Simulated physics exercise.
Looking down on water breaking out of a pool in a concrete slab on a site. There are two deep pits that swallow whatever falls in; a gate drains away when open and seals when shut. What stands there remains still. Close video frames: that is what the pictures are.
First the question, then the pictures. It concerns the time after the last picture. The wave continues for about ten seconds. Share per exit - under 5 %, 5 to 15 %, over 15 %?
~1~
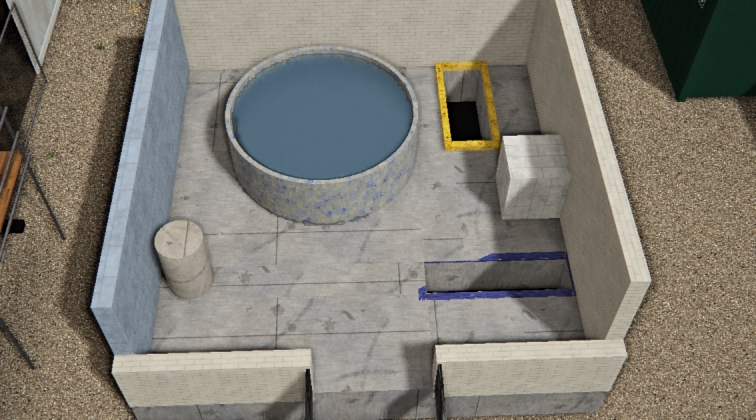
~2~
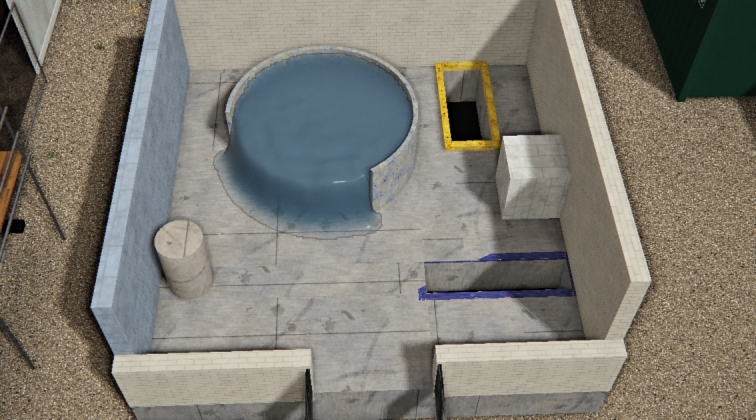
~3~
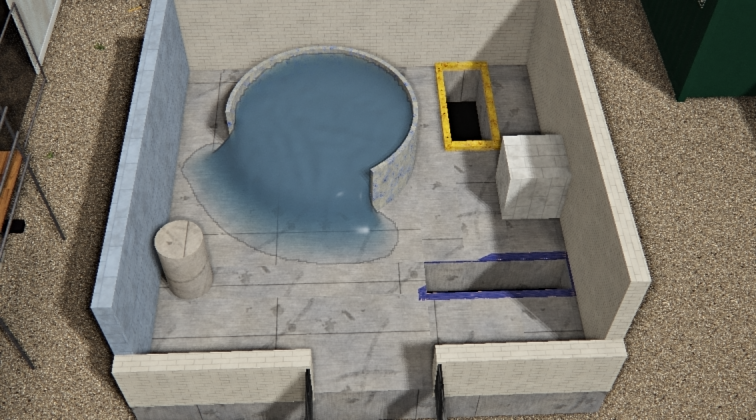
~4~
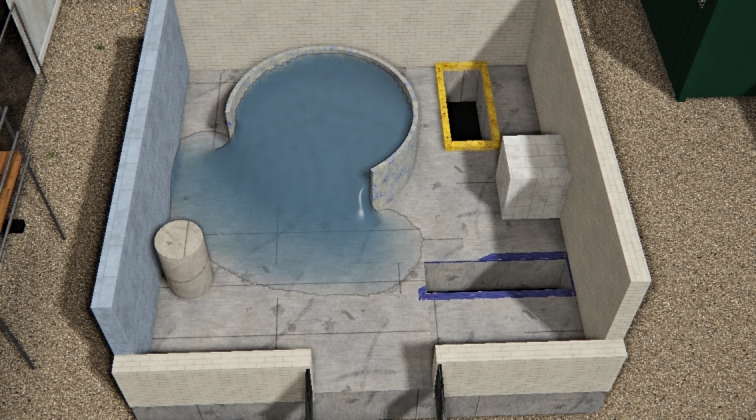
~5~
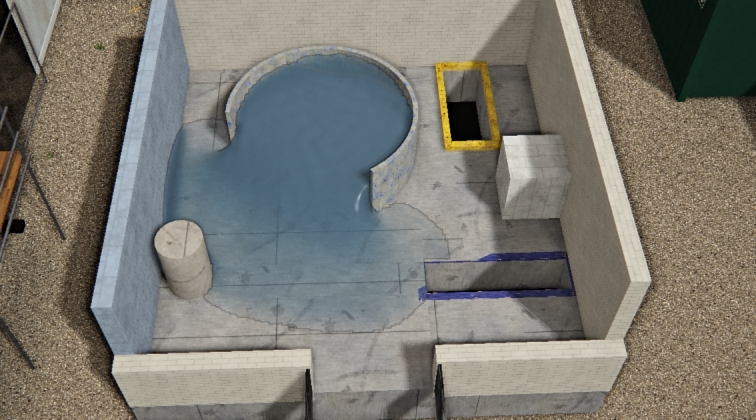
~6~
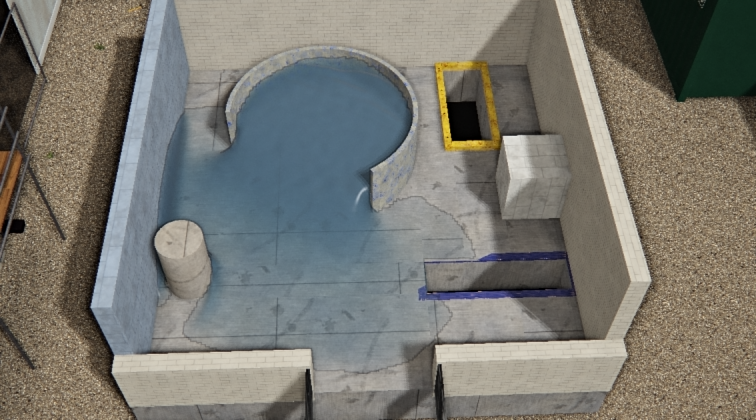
Gate: Over 15 %. Yellow pit: Under 5 %. Blue pit: Over 15 %.
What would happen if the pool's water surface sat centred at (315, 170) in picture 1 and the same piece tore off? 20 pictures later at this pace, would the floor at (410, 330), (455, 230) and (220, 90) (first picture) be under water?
Outcome, in sequence: Wetted, unwetted, wetted.
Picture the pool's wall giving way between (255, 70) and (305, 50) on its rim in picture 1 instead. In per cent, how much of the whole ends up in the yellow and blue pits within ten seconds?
Yellow: 14 percent; blue: 15 percent.
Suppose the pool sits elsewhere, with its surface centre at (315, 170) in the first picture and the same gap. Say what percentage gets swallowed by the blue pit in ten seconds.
I'd put the blue pit at 20 % of the whole.
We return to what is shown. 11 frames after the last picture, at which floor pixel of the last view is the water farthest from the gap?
Somewhere near (585, 368).
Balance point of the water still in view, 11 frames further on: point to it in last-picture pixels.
My guess is about (274, 229).
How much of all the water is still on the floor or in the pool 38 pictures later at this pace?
60 percent or thereabouts.
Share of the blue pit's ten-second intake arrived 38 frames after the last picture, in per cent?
It works out at roughly 50 percent of the ten-second total.
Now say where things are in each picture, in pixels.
In the first frame, still water in the pool at (322, 114).
In the second frame, the front is at (227, 152), out from the gap at (277, 199).
In the third frame, water pours out at (277, 201) and has run to (197, 155).
In the fourth frame, water pours out at (278, 204) and has run to (414, 256).
In the fifth frame, the front is at (425, 293), out from the gap at (278, 205).
In the sixth frame, the front is at a hidden place, out from the gap at (278, 205).
A moment on, water covers 55 % of the floor; the gate 3 %, the yellow pit 0 %, the blue pit 1 %.
Next, water covers 60 % of the floor; the gate 7 %, the yellow pit 0 %, the blue pit 1 %.
Then, water covers 70 % of the floor; the gate 15 %, the yellow pit 0 %, the blue pit 2 %.
Later, water covers 90 % of the floor; the gate 23 %, the yellow pit 1 %, the blue pit 16 %.
In the end, water covers 90 % of the floor; the gate 26 %, the yellow pit 3 %, the blue pit 32 %.
